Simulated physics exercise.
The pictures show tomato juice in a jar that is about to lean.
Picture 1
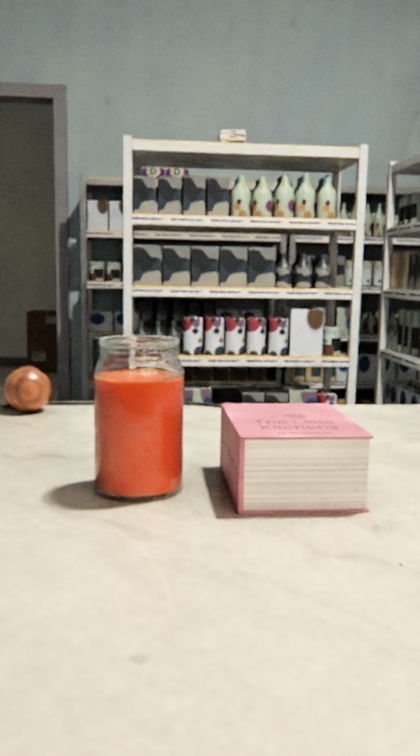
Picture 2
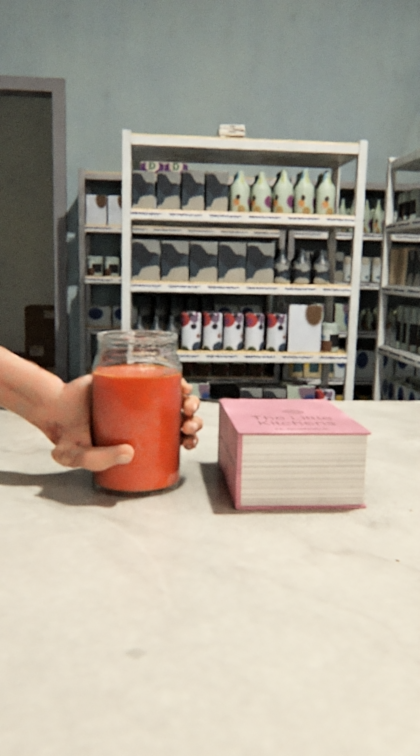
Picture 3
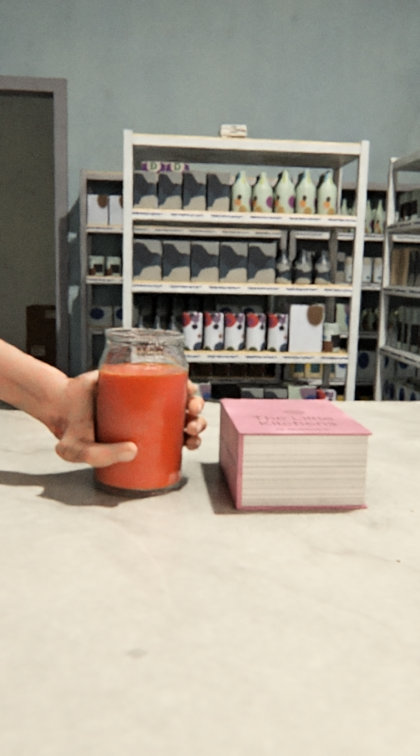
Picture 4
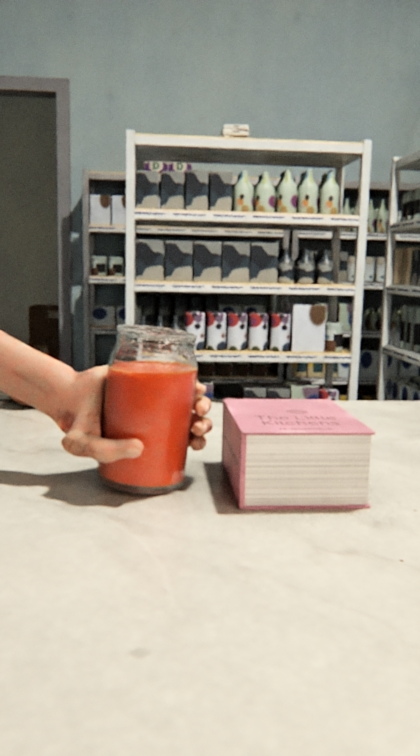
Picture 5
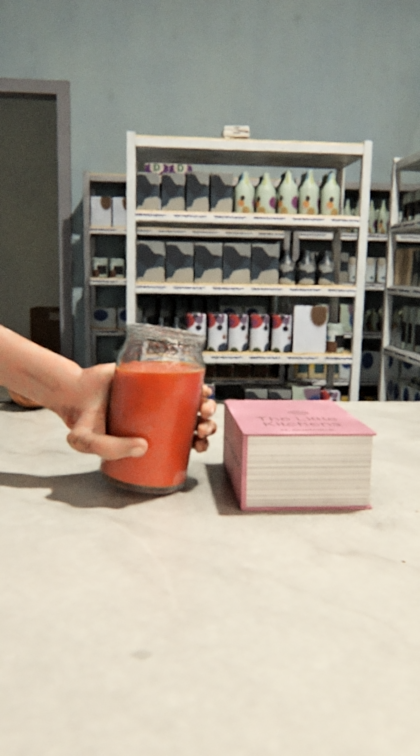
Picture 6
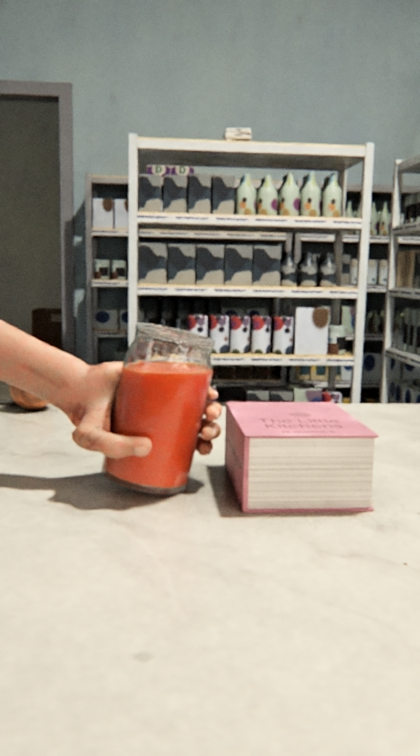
On a pale counter, a hand grips a jar of red juice and tilts it slightly rightward.
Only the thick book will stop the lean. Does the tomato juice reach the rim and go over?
As it turns out, it keeps it all in.
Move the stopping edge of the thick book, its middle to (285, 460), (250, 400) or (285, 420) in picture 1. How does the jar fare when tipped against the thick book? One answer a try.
In that order: Leaks, holds, runs over.
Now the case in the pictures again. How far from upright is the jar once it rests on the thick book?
Near 35 degrees.
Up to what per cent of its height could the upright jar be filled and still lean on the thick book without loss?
Some 85 per cent.
Next, the jar leans by about 20°; its rim is dry.
After that, the jar leans by about 30°; its rim is dry.
Finally, the jar leans by about 35°, against the thick book; its rim is dry.
